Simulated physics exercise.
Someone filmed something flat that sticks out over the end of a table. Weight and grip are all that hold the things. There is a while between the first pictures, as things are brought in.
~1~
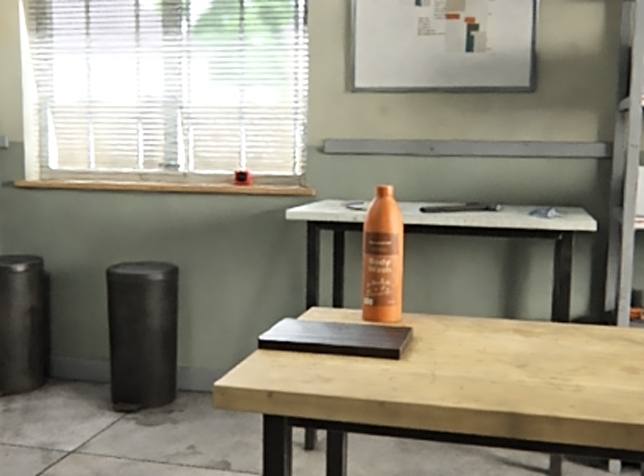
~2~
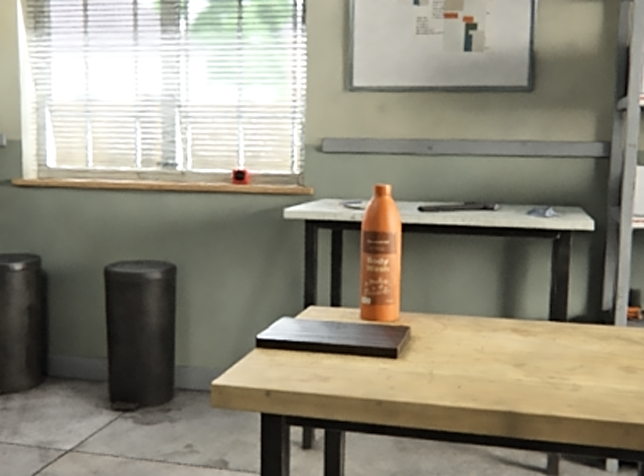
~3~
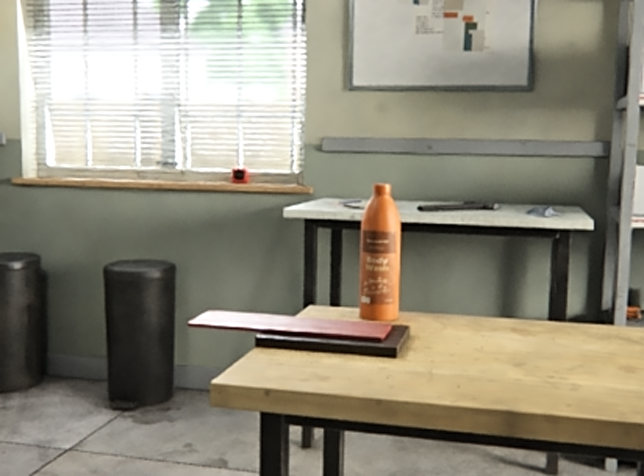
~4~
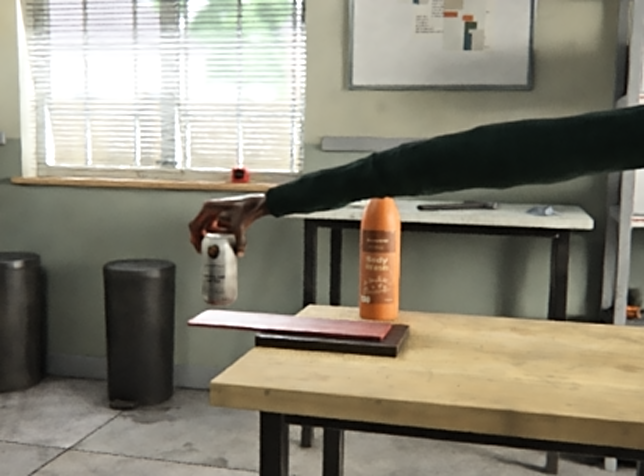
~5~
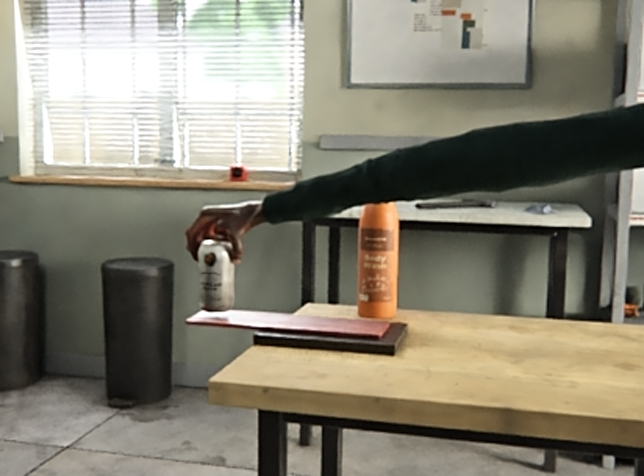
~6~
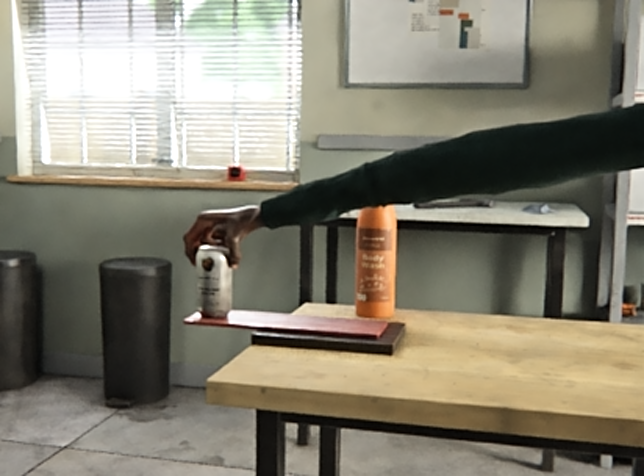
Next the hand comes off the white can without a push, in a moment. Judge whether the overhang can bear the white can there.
Ends up falling.
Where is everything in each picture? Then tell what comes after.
In the first picture, the last thing is not in view yet; orange bottle (383, 253).
In the second picture, the last thing is not in view yet; black slab (336, 337).
In the third picture, the last thing is not in view yet; red board (290, 325).
The fourth picture shows still above its spot; white can (219, 269); orange bottle (380, 251).
The fifth picture shows still above its spot; white can (216, 277); black slab (333, 334).
The sixth picture shows set down, still held; white can (214, 282); red board (286, 322).
Then, 0.40 s past the last view, white can now down on the floor or falling; red board on its side.
Then, 0.60 s past the last view, red board now down on the floor or falling.
Then, 0.70 s past the last view, things are still on the move.
Then, 1.00 s past the last view, as before.
Finally, down on the floor or falling, white can and red board; the other 2 still in place. The board comes down.
